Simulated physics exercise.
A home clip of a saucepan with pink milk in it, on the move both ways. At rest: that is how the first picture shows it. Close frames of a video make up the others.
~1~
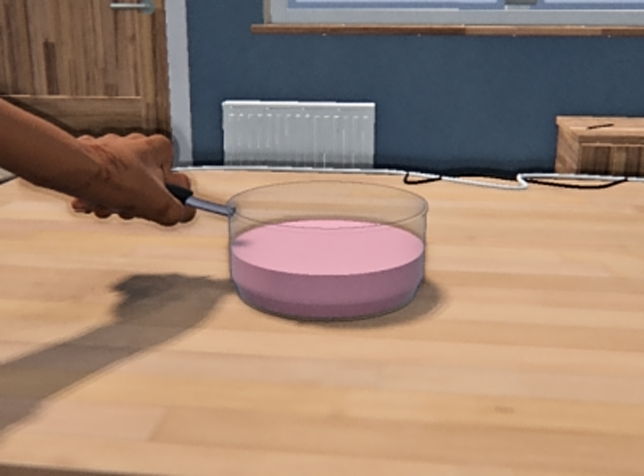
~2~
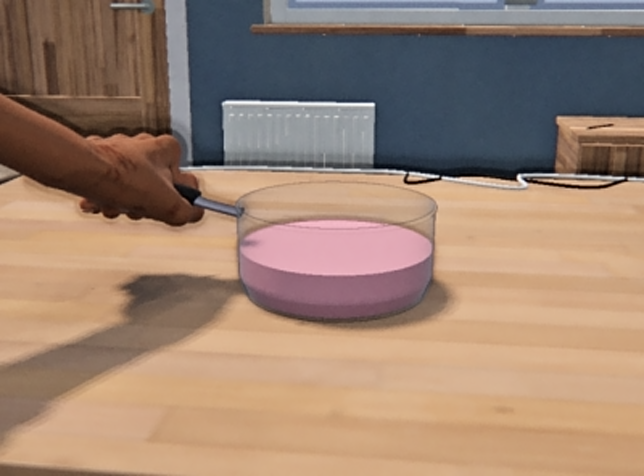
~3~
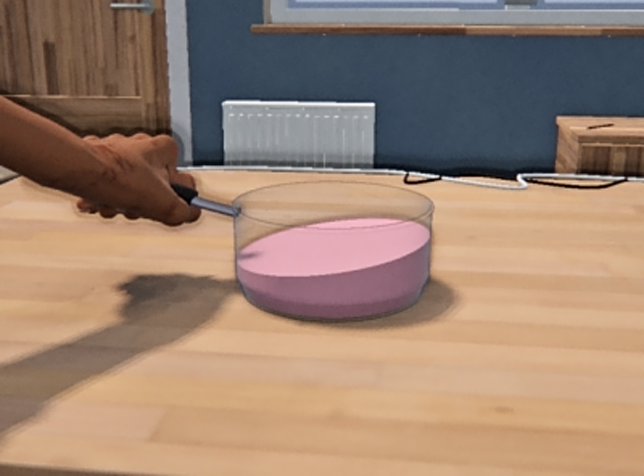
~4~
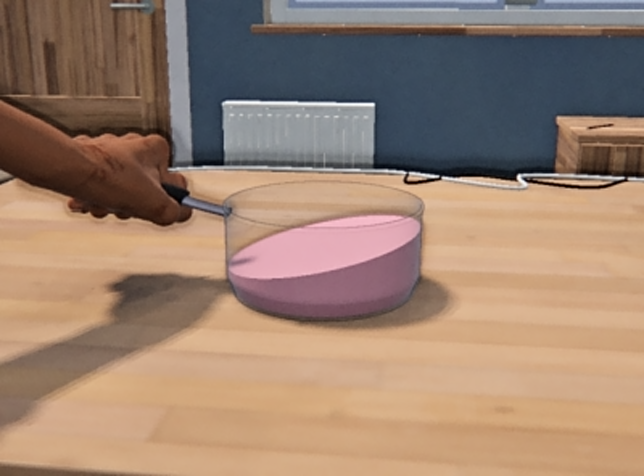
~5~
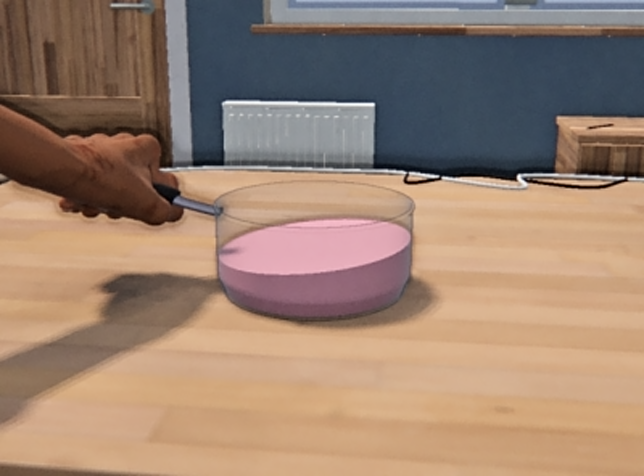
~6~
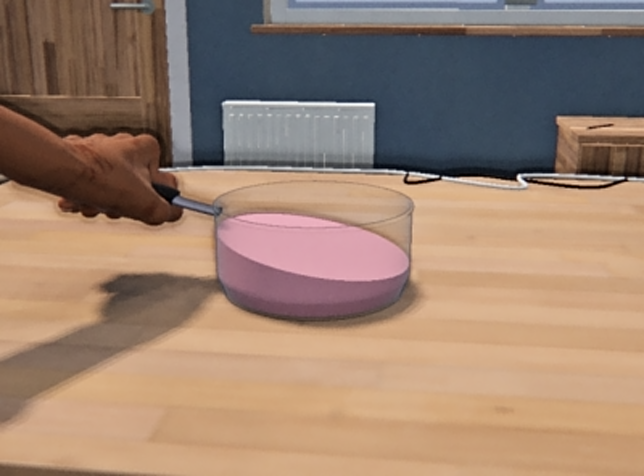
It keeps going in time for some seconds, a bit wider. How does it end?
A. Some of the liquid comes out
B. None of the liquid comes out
(A) Some of the liquid comes out.
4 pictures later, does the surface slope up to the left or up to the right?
Higher on the right edge.
A moment on, the highest wave so far goes over the rim.
When it is over, the highest wave so far goes over the rim; some is on the top.
